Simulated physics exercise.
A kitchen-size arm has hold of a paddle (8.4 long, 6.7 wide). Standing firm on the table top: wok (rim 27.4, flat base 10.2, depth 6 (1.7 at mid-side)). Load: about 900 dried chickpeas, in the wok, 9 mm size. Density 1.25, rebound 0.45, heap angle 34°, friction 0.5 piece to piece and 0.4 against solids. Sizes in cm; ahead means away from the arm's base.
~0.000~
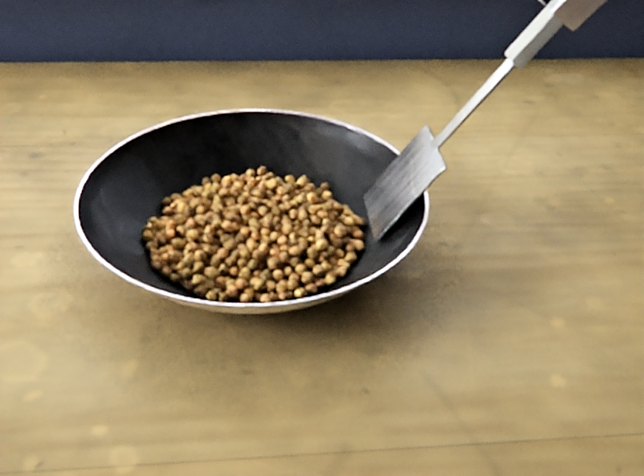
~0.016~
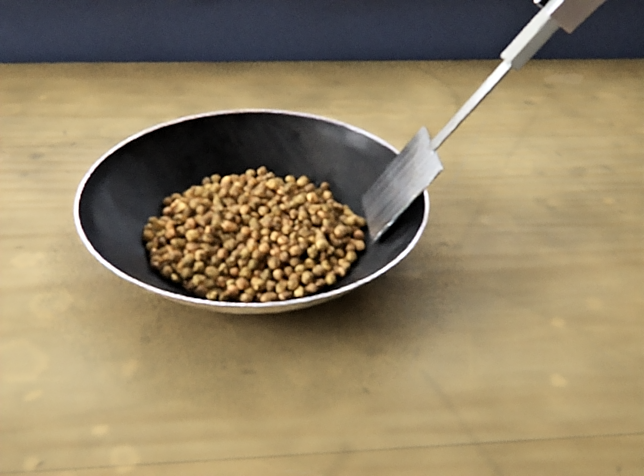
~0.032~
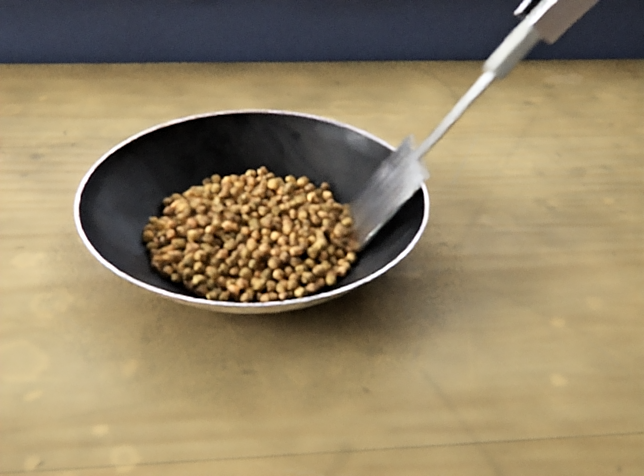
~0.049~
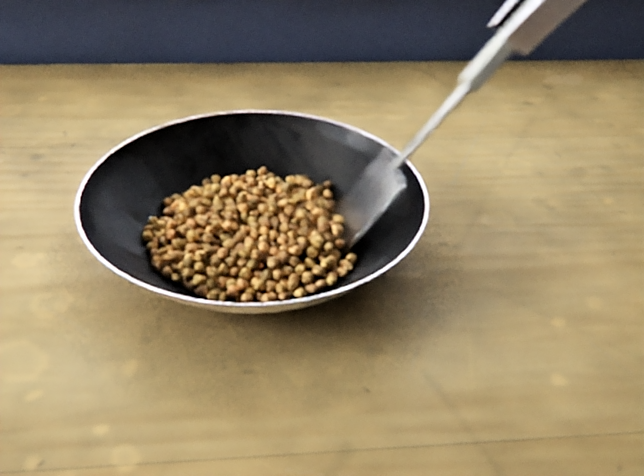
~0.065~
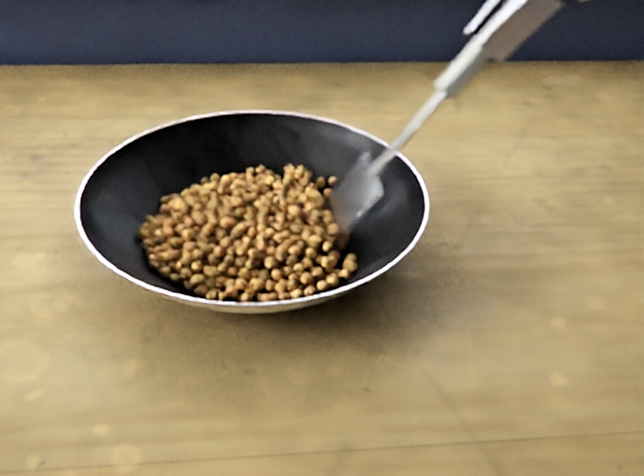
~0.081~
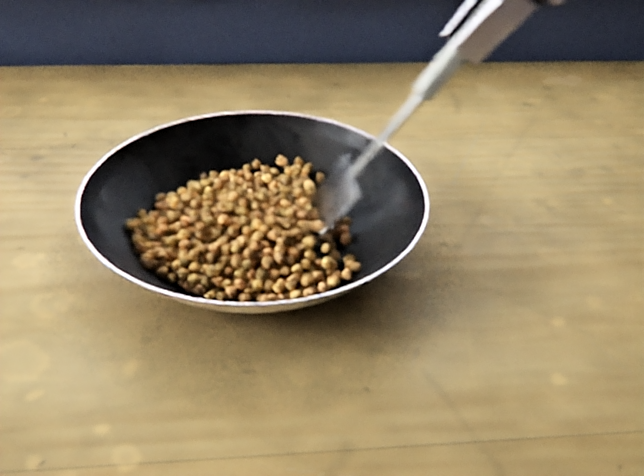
A metal paddle held by a robotic arm rests at the right side of a black wok of dried chickpeas on a wooden table, barely moving at first. It then sweeps left into the edge of the pile, pushing some chickpeas leftward, and the heap spreads slightly toward the left and rises a little.
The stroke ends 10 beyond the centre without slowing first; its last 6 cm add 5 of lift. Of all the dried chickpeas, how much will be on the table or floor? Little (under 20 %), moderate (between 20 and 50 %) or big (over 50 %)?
Share on the table or floor: Moderate (between 20 and 50 %).
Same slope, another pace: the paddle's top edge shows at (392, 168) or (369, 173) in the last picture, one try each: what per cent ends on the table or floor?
Some 15 and 25 per cent.
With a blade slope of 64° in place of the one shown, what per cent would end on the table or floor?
In that case some 30 per cent.
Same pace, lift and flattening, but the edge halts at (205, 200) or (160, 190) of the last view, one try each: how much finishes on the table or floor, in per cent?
About 10 and 20 per cent.
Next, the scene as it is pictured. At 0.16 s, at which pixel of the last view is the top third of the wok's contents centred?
Around (172, 206).
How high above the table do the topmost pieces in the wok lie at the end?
About 5.5 cm.
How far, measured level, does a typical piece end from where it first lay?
About 5 cm.
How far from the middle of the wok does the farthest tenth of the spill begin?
About 85 cm.
After 0.12 s, sloping 55°, highest piece 6 above the table; 900 in the wok.
After 0.16 s, sloping 55°, highest piece 8 above the table; 900 in the wok.
After 0.38 s, sloping 55°, highest piece 18 above the table; 627 in the wok, 93 on the table or floor, 180 on the blade or in flight.
After 1.43 s, sloping 55°, highest piece 5 above the table; 627 in the wok, 273 on the table or floor.
At rest, 627 in the wok, 273 on the table or floor. That is 30 % on the table or floor.
